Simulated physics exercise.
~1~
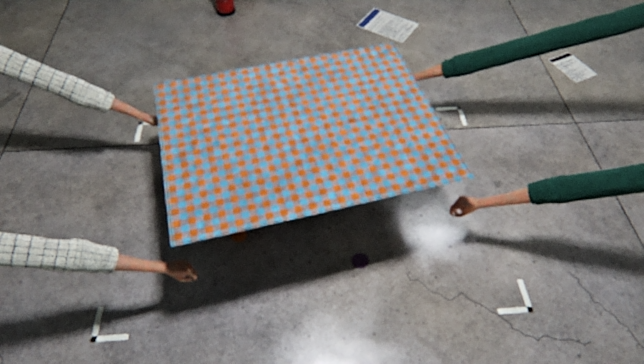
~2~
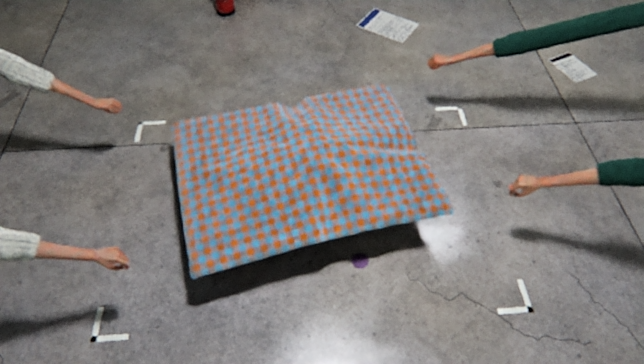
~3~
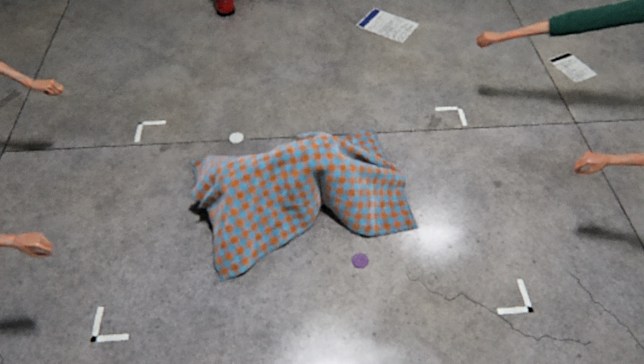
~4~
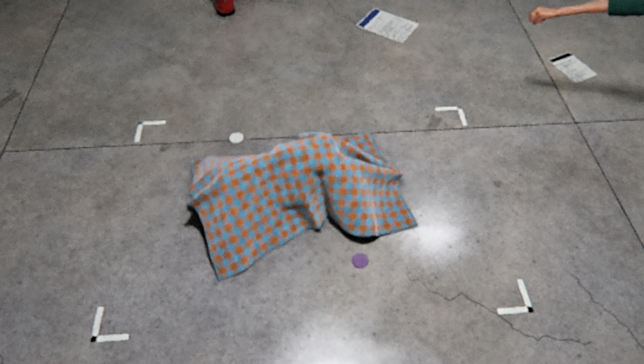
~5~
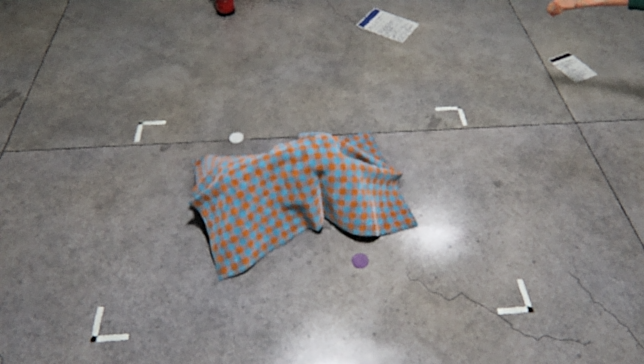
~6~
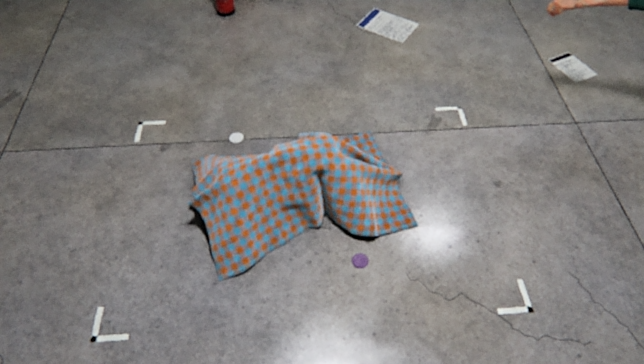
We see four hands holding an orange and blue checked blanket flat above a concrete floor, then letting go and drawing back as it drops and crumples into a draped, uneven heap, leaving a purple disc and a white coaster uncovered beside it.
